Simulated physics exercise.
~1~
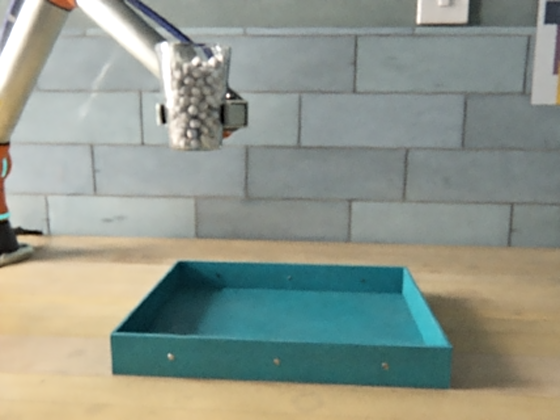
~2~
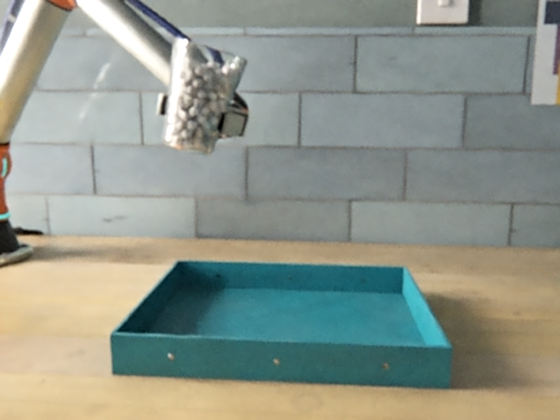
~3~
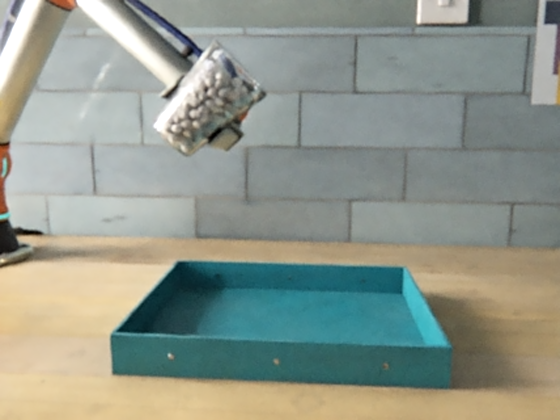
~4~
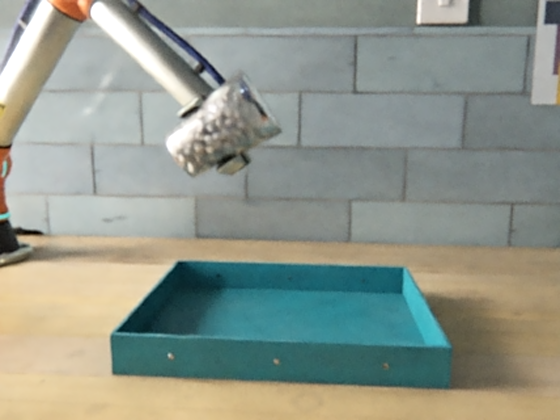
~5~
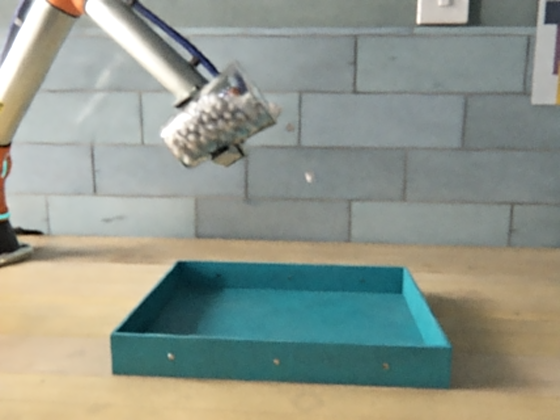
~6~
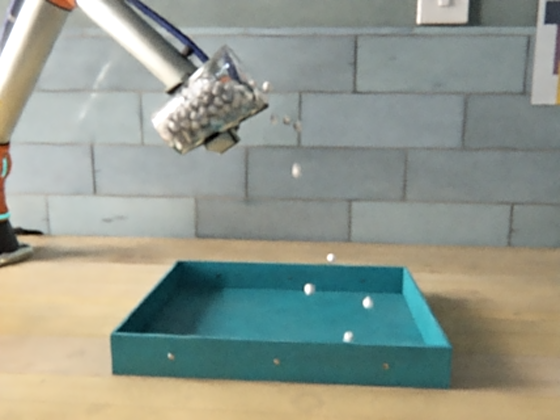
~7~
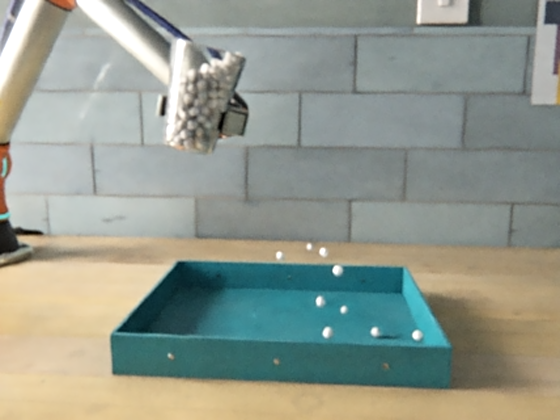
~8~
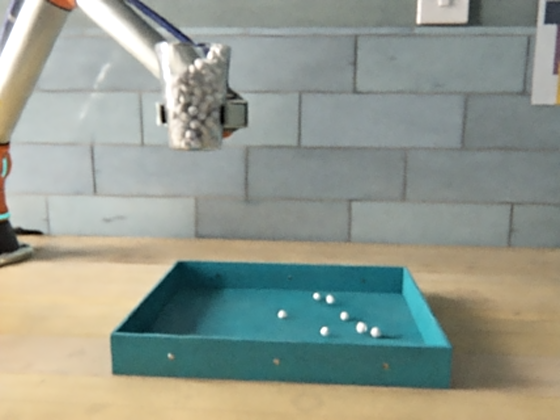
At the start, a robot arm holds a clear tumbler heaped with small whitish beads upright above and to the left of a shallow teal tray on a wooden table top. The arm tips the tumbler to the right, further and further, while shifting it slightly right and down. Near the steepest tilt, a first bead drops from the rim. As the arm begins tilting the tumbler back, several more beads fall and bounce in the tray. At the end, the tumbler is upright again, still mostly full, and a few beads lie scattered in the tray.
